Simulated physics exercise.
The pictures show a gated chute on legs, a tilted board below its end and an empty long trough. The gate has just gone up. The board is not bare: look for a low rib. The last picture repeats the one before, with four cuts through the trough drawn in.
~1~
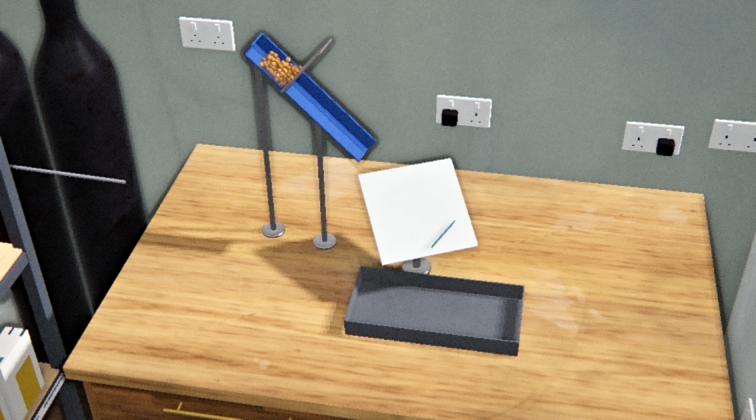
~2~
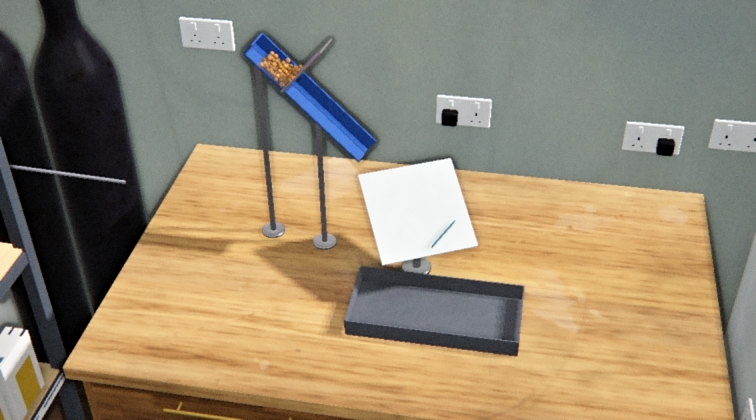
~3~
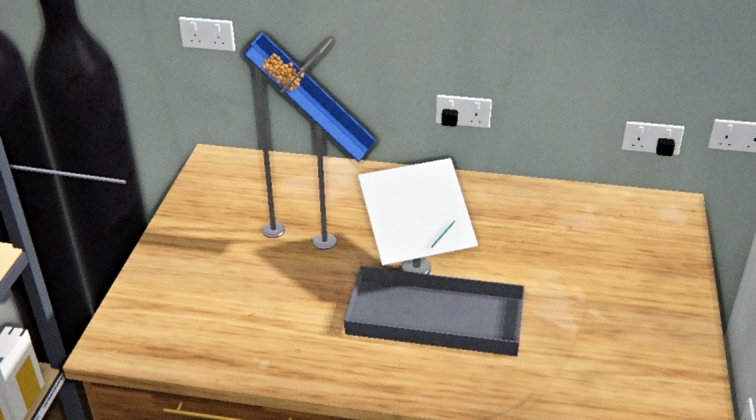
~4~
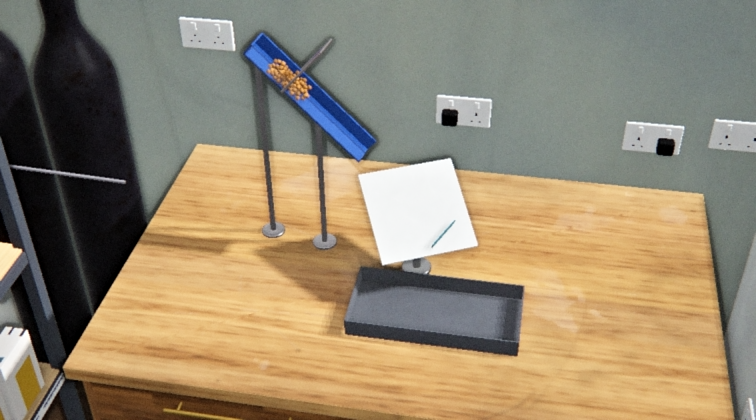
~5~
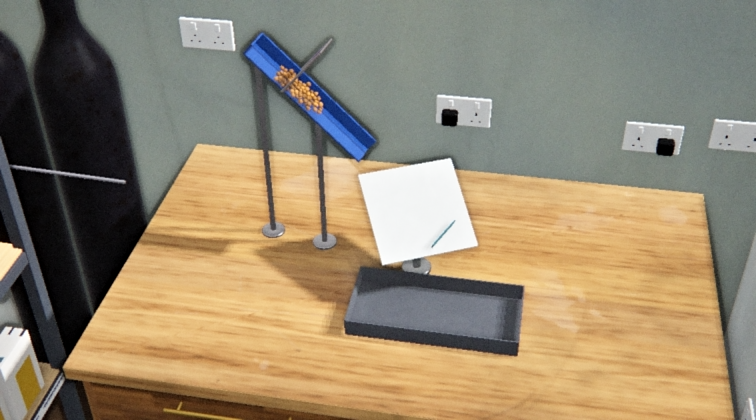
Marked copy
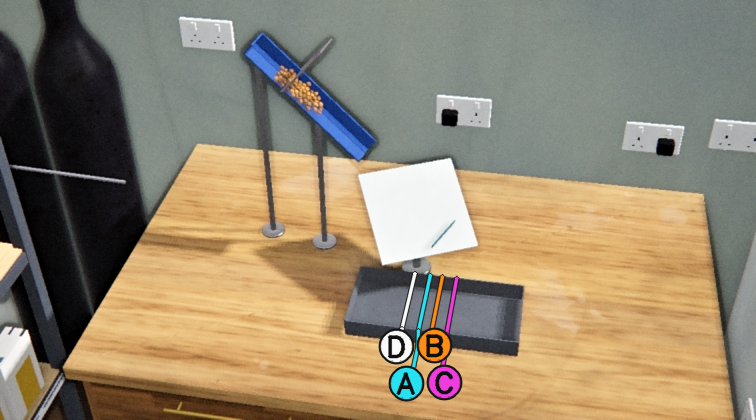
A blue chute on thin legs stood on a wooden table near a tilted white board and an empty dark trough, and a clump of small orange-brown pieces slid slowly partway down it.
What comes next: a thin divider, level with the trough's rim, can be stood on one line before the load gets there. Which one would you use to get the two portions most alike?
Line A does it best.
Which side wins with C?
Left.
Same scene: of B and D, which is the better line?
Here it is line B.
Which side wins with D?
The right side.
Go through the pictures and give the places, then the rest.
The first frame shows load behind the gate at (281, 71), roasted chickpeas; lip of the chute at (363, 156), sloping fairly steeply.
The second frame shows middle of the board at (418, 210), tilted fairly steeply; middle of its low edge at (431, 255); of its high edge at (405, 167).
The third frame shows front corners of the trough at (345, 320) and (519, 342), empty; front of the load at (297, 85).
The fourth frame shows middle of the load at (291, 82); its front at (307, 96), about a quarter of the way to the lip; rib from (455, 220) to (433, 245).
The fifth frame shows middle of the load at (300, 91); its front at (319, 112), about a third of the way to the lip.
On the marked copy, line A crosses the front rim at (418, 330); line B crosses the front rim at (431, 331); line C crosses the front rim at (446, 333); line D crosses the front rim at (402, 328).
If A is chosen, of what is caught, about half on the left of the divider, about half on the right.
If B is chosen, of what is caught, most on the left of the divider, about a quarter on the right.
If C is chosen, of what is caught, most on the left of the divider, a small part on the right.
If D is chosen, of what is caught, a stray few on the left of the divider, nearly all on the right.
